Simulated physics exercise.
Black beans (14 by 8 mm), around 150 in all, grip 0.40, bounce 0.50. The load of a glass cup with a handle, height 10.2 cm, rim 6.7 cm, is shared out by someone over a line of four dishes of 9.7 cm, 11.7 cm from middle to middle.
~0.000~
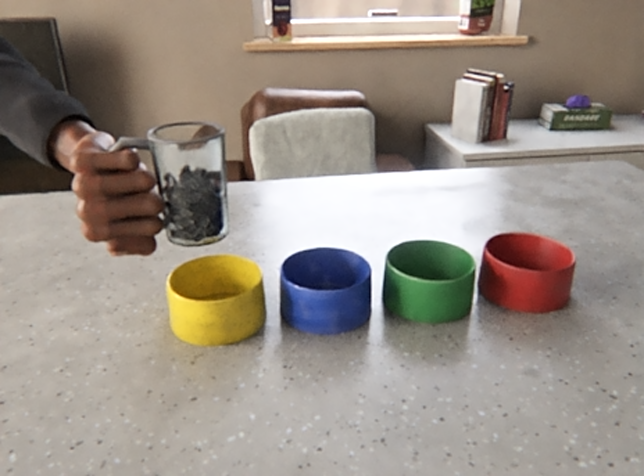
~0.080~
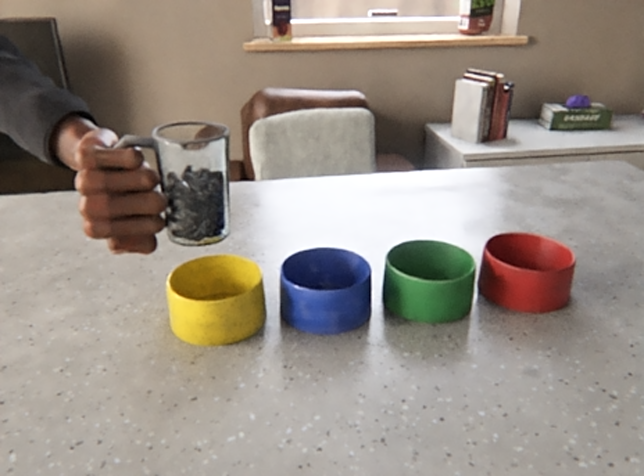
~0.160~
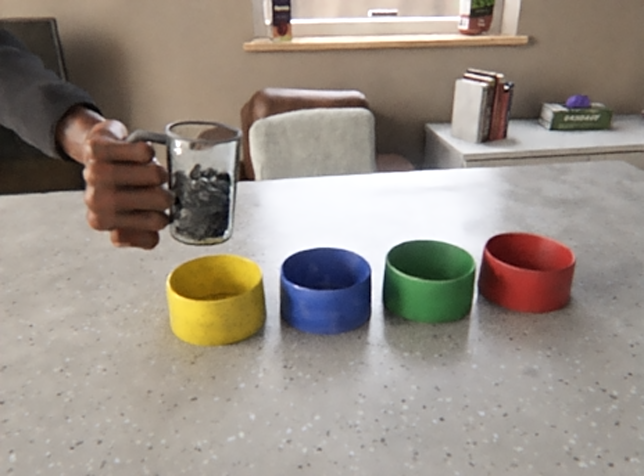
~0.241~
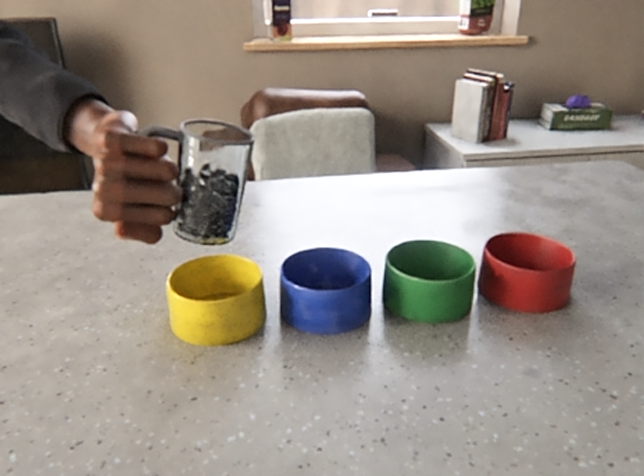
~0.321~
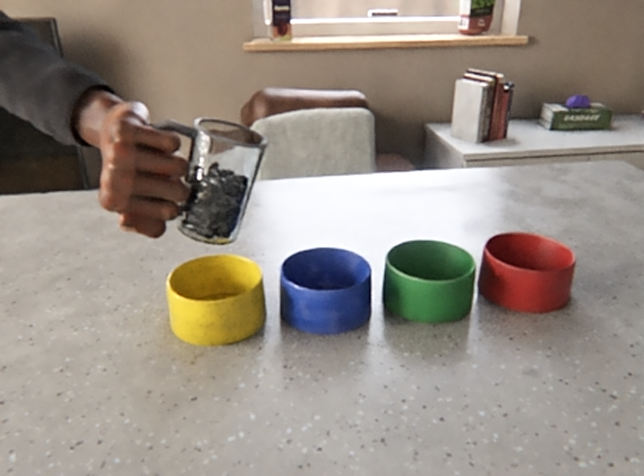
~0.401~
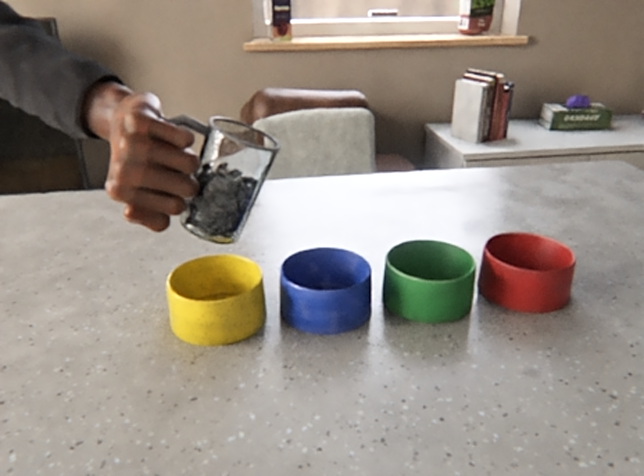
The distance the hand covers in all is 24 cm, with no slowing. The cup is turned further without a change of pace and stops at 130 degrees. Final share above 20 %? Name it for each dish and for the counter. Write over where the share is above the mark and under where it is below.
Red: Under; blue: Under; green: Over; yellow: Under; counter: Under.
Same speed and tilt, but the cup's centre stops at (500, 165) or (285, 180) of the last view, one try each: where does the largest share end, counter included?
Green, then blue.
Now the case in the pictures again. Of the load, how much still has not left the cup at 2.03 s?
It comes to about 5 percent.
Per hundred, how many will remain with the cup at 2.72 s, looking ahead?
Around 0 in a hundred.
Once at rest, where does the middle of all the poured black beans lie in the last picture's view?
Look around (435, 283) in the last picture.
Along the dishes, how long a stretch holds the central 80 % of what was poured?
Roughly 5 centimetres.
After 1.38 s, tilt 91 degrees; cup holds 100 %.
Then, at 2.03 s, tilt 130 degrees; cup holds 5 %, green 95 %.
Then, at 2.72 s, tilt 130 degrees; cup holds 0 %, green 100 %.
By 3.0 s all is still; red 0 %, blue 0 %, green 100 %, yellow 0 %, counter 0 %.
